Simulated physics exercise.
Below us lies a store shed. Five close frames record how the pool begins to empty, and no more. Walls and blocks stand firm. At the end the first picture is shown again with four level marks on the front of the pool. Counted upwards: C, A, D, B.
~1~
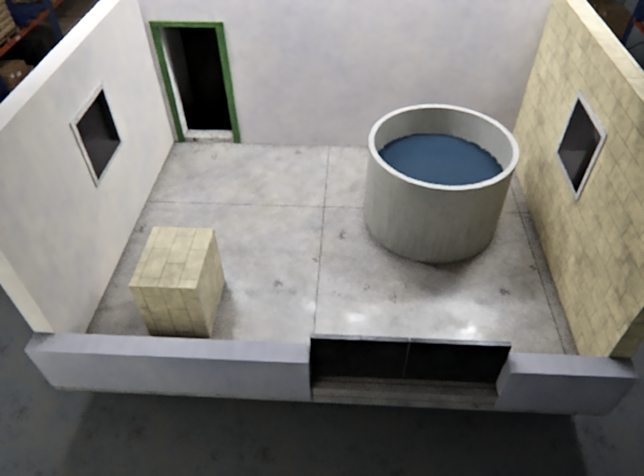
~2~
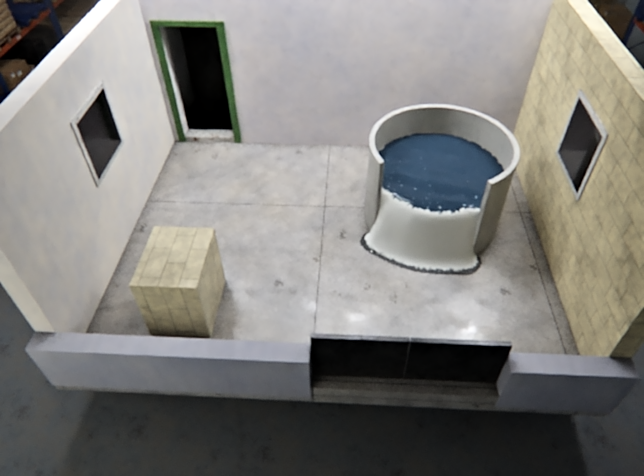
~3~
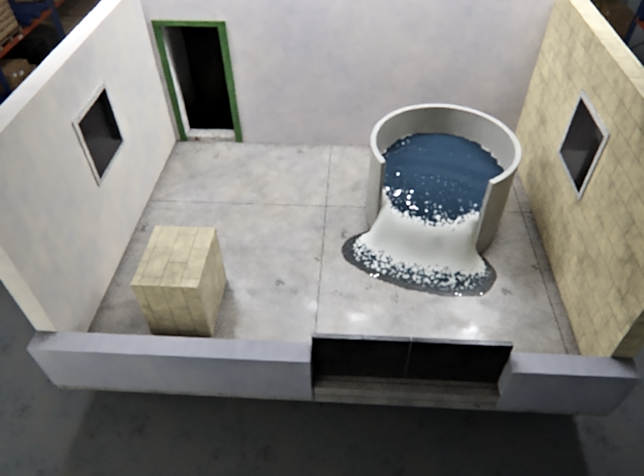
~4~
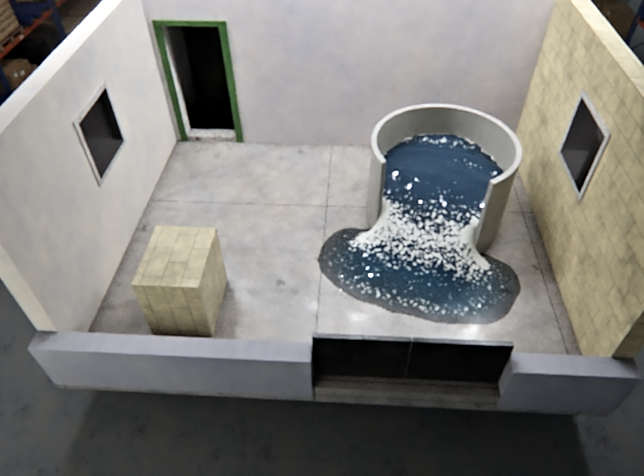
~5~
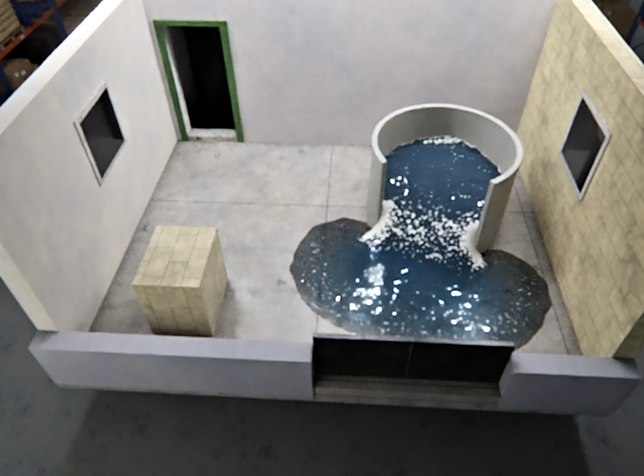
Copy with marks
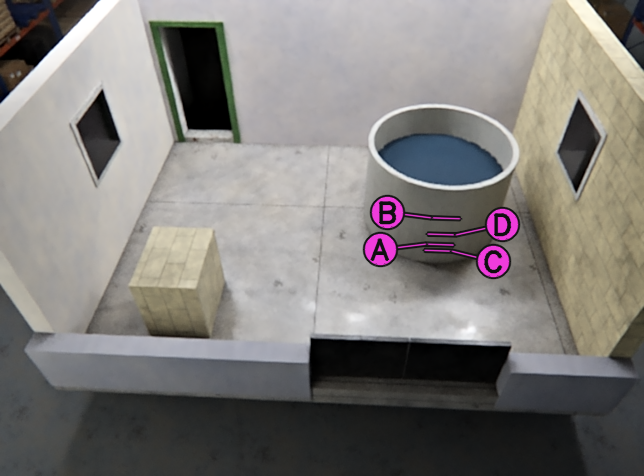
Round pool in a roofless store shed opening at its front side, blue water pouring out and spreading across the grey floor.
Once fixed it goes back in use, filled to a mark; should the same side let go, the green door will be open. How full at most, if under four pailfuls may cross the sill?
That is line D.
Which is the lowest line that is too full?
That is line B.
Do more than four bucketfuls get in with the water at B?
Yes.
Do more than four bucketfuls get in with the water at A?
No, that is safe.
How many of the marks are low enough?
Three.
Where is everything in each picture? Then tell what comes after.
The first frame shows water in the pool at rest, its middle at (437, 170); foot of the green doorway at (210, 142); shut gate at (408, 345).
In the second frame, 2 % of the ground under water, visible out to (367, 236).
In the third frame, 5 % of the ground under water, visible out to (352, 244).
In the fourth frame, 11 % of the ground under water, visible out to (326, 264).
In the fifth frame, 21 % of the ground under water, visible out to (299, 273).
In magenta, A at (439, 244); B at (445, 218); C at (438, 250); D at (441, 234); from the bottom up C, A, D, B.
With A, nothing gets over.
With B, about 10 bucketfuls get in.
With C, nothing gets over.
With D, a splash gets over, under a bucket.
